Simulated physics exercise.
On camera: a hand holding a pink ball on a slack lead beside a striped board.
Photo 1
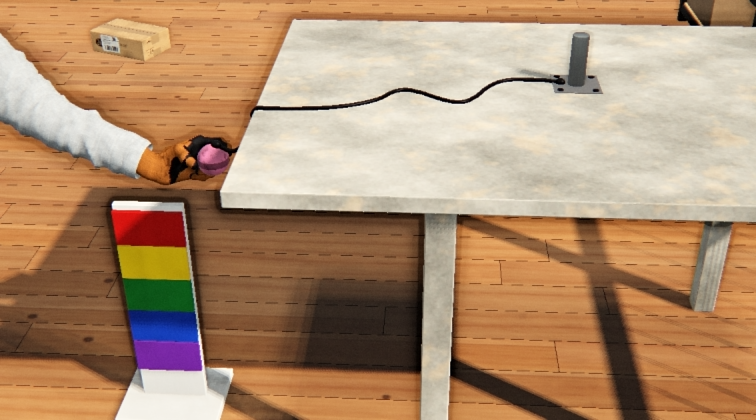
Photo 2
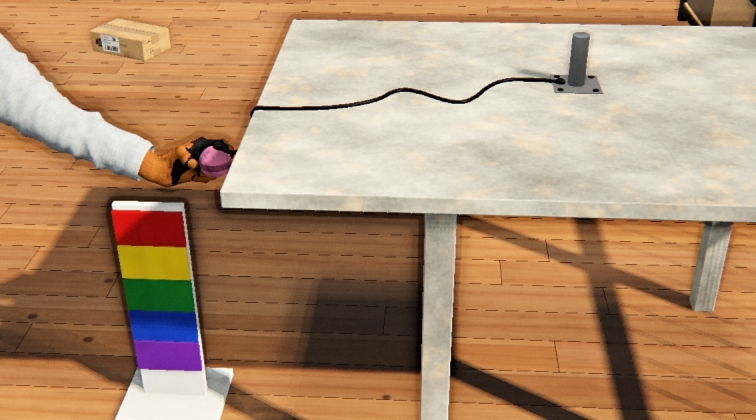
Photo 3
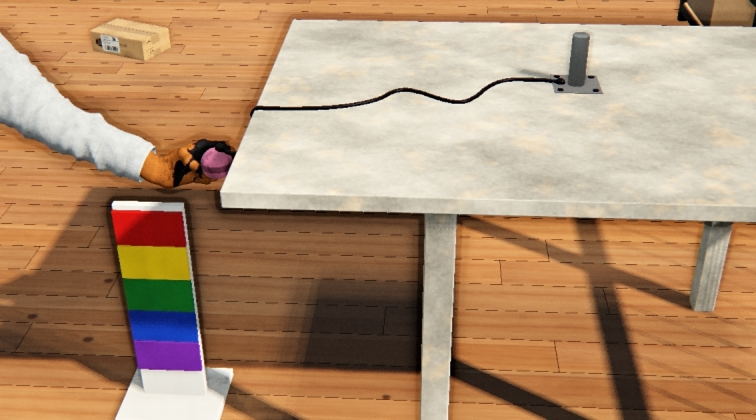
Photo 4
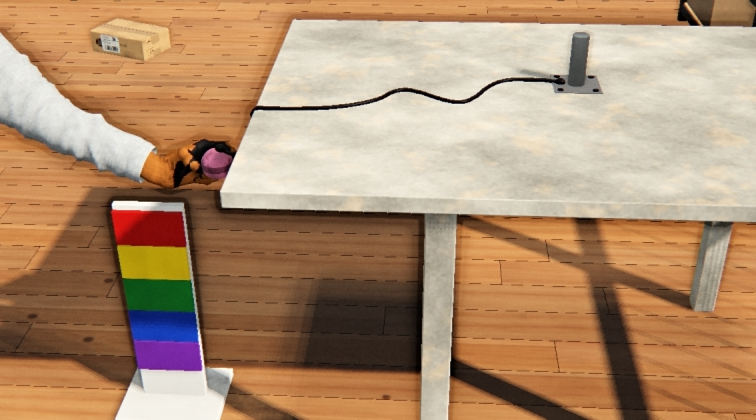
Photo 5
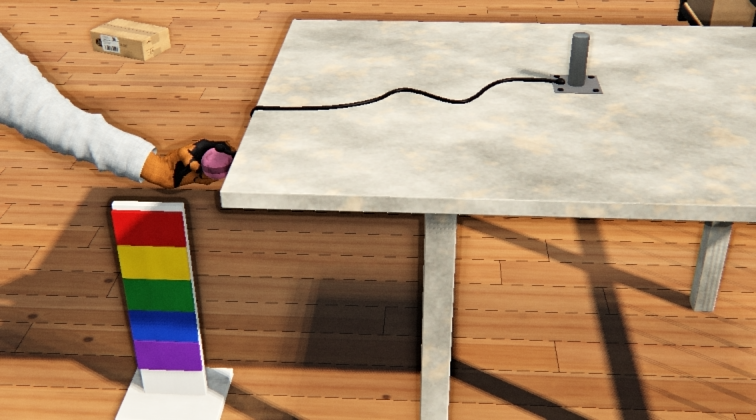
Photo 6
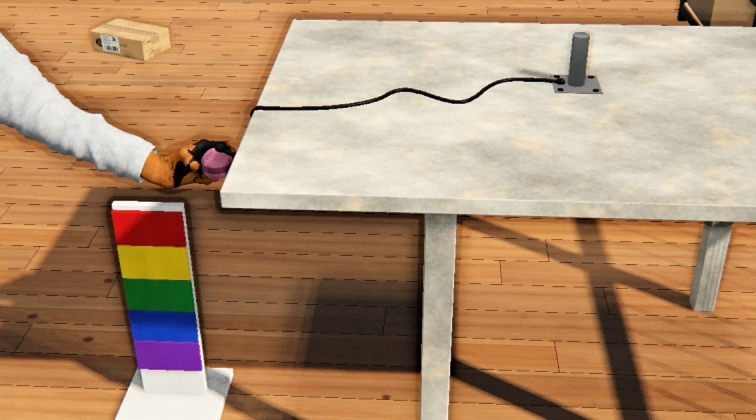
A gloved hand holding a pink ball almost still at a stone table's left edge, above a rainbow-striped board.
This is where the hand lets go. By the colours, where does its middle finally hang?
At the red band.
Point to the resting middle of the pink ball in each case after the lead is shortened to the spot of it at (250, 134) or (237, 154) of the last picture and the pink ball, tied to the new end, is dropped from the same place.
(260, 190) and (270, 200).
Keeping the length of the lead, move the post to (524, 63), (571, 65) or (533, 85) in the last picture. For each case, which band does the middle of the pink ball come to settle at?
Answer, in order: Yellow, red, yellow.
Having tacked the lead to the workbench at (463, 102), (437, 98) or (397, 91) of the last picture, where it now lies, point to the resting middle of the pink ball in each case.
First near (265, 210), then near (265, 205), then near (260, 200).
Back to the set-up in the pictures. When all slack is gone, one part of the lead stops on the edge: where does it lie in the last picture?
(301, 109), give or take.
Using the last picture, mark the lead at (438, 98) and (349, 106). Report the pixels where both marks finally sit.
To (408, 91) for the first and to (301, 97) for the second.
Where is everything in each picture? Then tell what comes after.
The first frame shows pink ball (213, 160); red (148, 230); yellow (154, 264); green (159, 296); blue (163, 327); purple (168, 357).
The second frame shows pink ball (215, 162); lead through (526, 80) (473, 98) (411, 90) (343, 106) (266, 109).
The third frame shows pink ball (217, 163).
The fourth frame shows pink ball (217, 164); lead through (526, 80) (473, 98) (411, 90) (343, 106) (266, 109).
The fifth frame shows pink ball (217, 164).
The sixth frame shows pink ball (217, 164); lead through (526, 80) (473, 98) (411, 90) (343, 106) (266, 109).
A little later, ball near (265, 222); level with red.
Next, ball near (255, 224); level with red.
When it is over, ball near (269, 227); level with red. Its middle rests at the red band.
